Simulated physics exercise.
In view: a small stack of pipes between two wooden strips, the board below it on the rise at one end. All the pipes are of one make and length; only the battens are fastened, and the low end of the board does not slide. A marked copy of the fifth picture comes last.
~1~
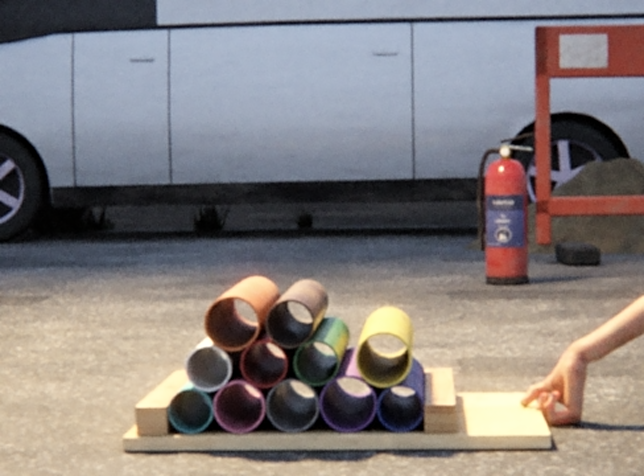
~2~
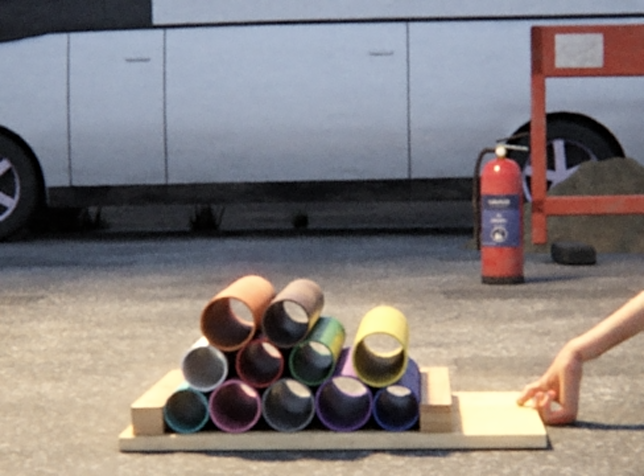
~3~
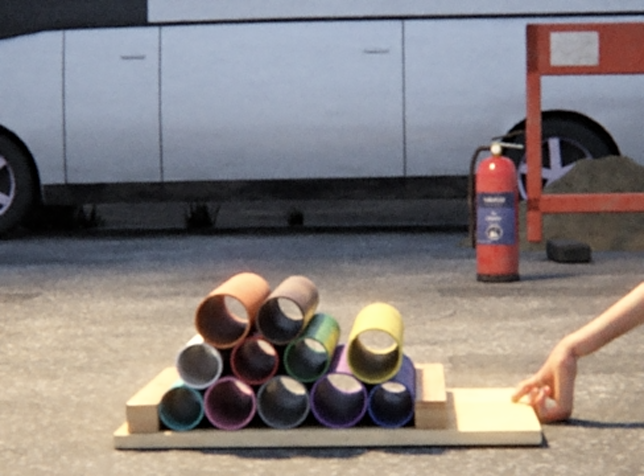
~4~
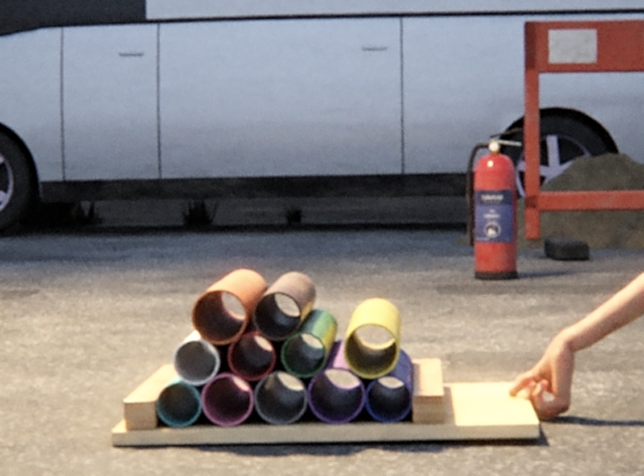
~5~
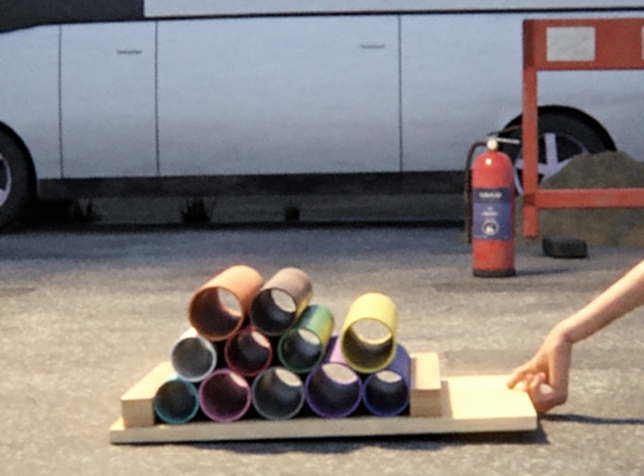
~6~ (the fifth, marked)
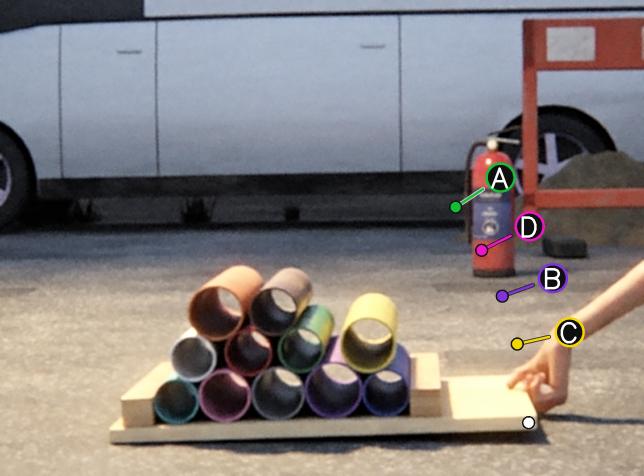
On rough grey paving beside a parked silver-white vehicle, seen from the front at a low height, a red fire extinguisher and an orange-red barrier stand behind to the right. Open-ended coloured pipes, orange and brown on top and yellow at right, are stacked between wooden strips on a pale board. The view drifts slightly, and a hand at right slowly lifts the board's right end a little.
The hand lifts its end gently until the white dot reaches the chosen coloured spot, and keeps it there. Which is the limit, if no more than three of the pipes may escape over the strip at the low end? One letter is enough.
Raise it to D.
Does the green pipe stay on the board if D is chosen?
Yes.
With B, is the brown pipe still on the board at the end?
Yes, with B.
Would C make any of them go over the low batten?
At C: No.
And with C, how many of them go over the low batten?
At C the number is none.
On the copy, A at (456, 207); B at (503, 296); C at (517, 344); D at (481, 250); the white dot at (529, 422).
On D. First, board at 16°.
Then, board at 26°.
Finally, board at 26°, two over the low batten (white, orange).
By contrast, A five over the low batten; B none over the low batten; C none over the low batten.
